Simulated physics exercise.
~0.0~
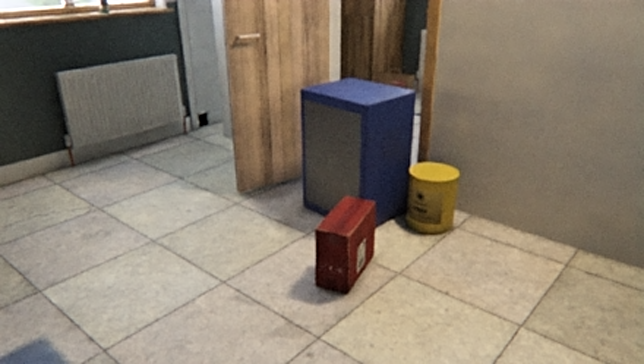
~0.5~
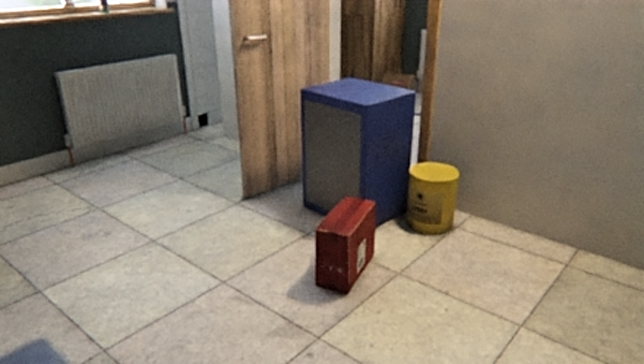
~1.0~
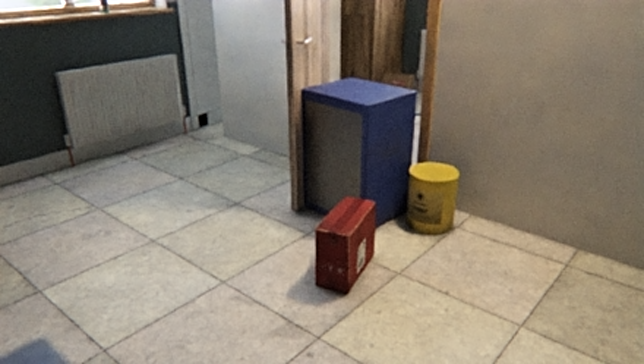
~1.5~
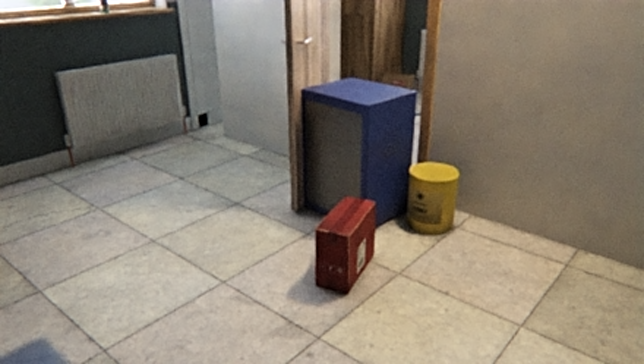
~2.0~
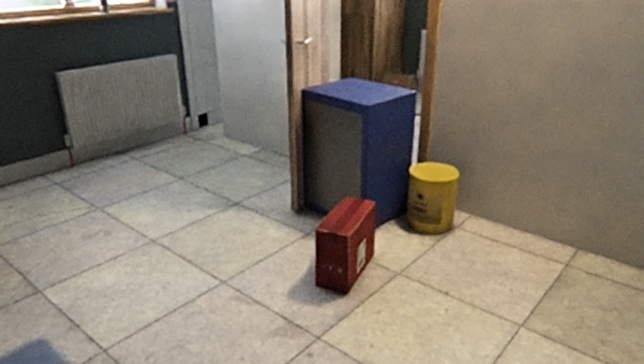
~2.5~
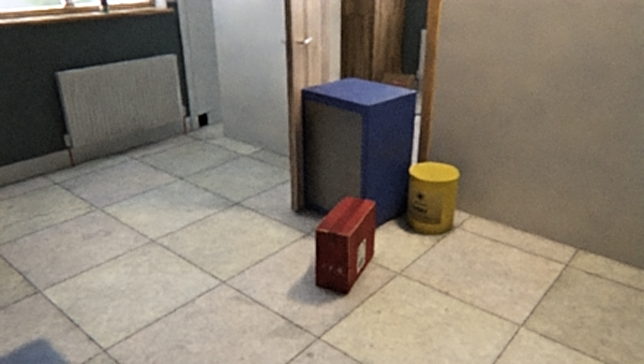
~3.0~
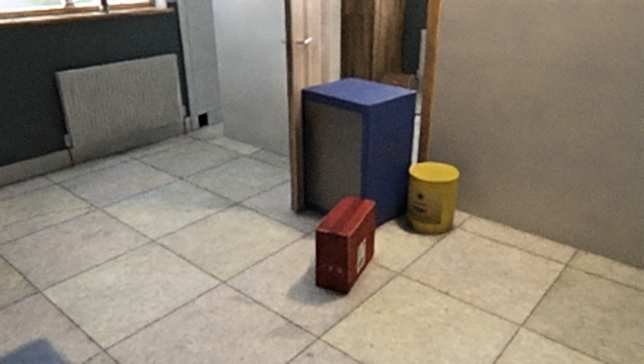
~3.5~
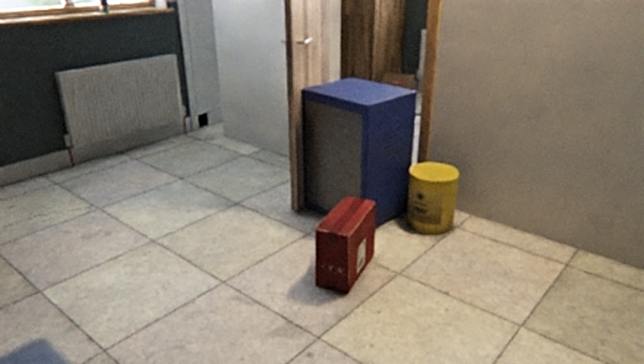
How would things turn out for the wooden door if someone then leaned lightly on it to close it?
It would not reach its frame, because the blue appliance stands in its way and blocks it.
